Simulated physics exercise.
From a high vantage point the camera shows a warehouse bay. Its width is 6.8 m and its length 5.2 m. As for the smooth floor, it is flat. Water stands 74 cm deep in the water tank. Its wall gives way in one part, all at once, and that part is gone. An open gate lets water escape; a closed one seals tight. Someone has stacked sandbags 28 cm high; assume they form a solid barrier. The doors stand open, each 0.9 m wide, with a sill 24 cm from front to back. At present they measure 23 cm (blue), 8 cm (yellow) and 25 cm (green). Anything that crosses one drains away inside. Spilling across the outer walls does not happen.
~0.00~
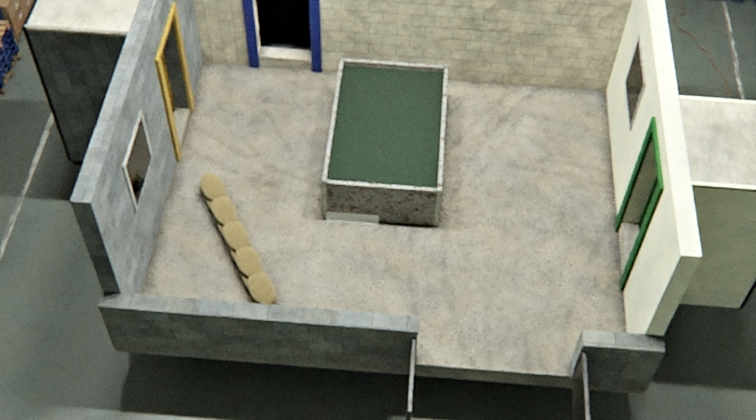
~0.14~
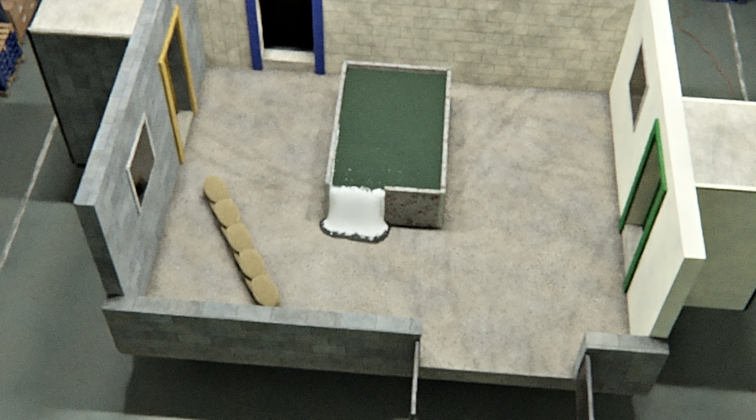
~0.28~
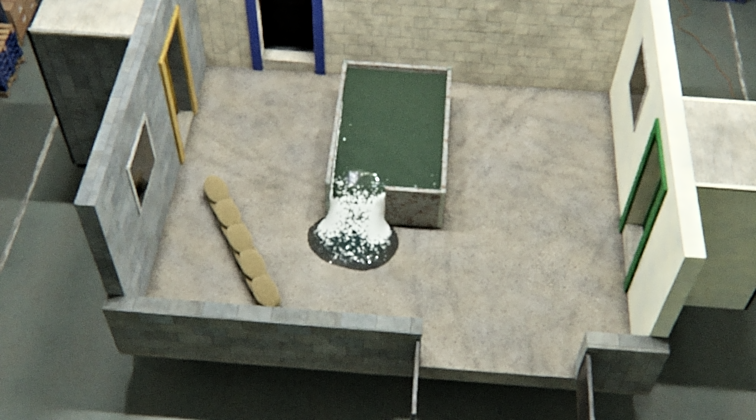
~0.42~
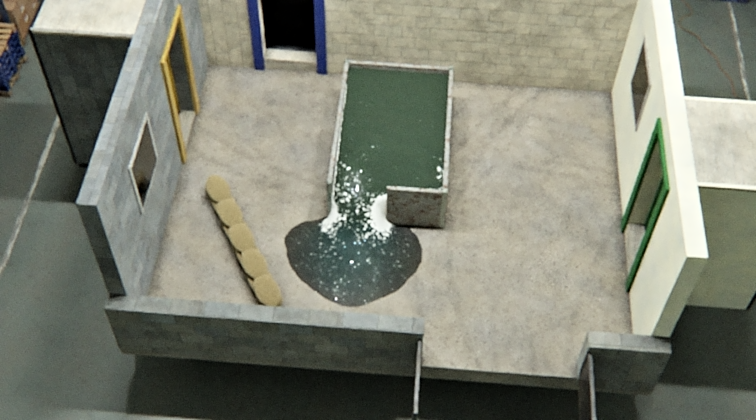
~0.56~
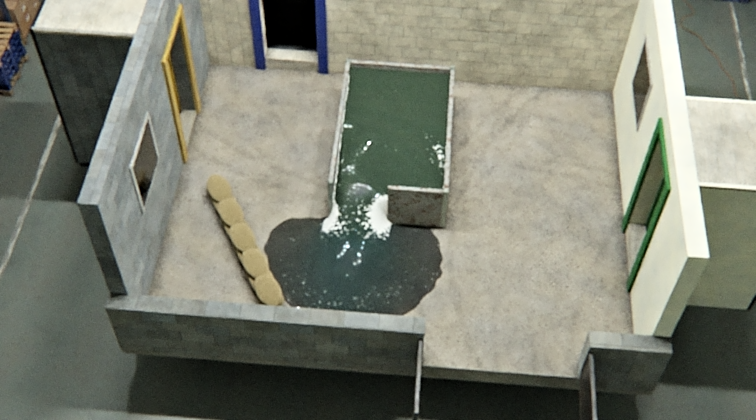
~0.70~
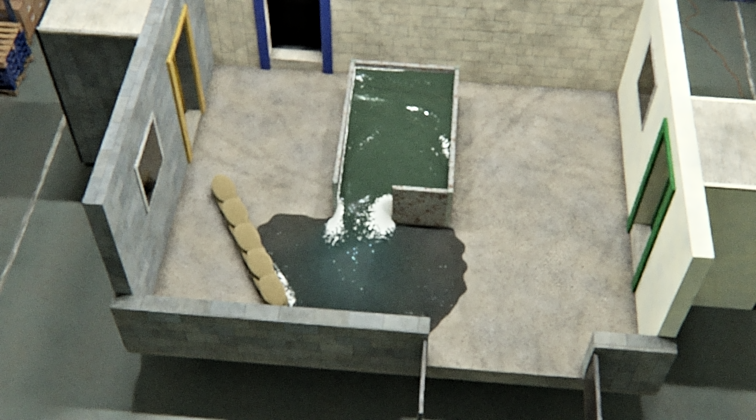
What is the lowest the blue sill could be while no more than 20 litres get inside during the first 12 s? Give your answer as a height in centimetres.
About 7.5 cm.
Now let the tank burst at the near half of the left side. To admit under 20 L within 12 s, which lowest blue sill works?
Near 8.5 cm.
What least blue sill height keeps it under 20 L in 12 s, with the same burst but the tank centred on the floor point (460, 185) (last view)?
A height near 8.0 cm.
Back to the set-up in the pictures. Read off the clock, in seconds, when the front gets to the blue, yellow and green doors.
Blue: 4.0 s; yellow: 3.2 s; green: 3.4 s.
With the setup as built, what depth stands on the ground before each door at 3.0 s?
In cm: Blue 0, yellow 0, green 0.
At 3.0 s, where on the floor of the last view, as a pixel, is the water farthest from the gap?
Lab note: Front tip approx. at (633, 366).
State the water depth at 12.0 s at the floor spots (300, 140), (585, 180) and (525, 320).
Close to 6, 7 and 3 cm deep.
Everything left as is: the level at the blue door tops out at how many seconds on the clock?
Peak time: Around 6.5 s.
After 1.4 s water covers 20 % of the floor, deepest (42 cm) near (301, 339); it has not reached the blue door.
After 3.0 s water covers 45 % of the floor, deepest (30 cm) near (327, 341); it has not reached the blue door.
After 12.0 s water covers 95 % of the floor, deepest (10 cm) near (618, 181); 9 cm at the blue door, 0 litres in over its 23 cm sill.
At the blue door as built, the water arrived by 4.1 s and peaked near 10 cm at 6.4 s.
With a sill of 6 cm, 44 litres would have come in within the 12 s; with 9.5 cm, 3 litres. So under 20 litres takes about 7.5 cm.
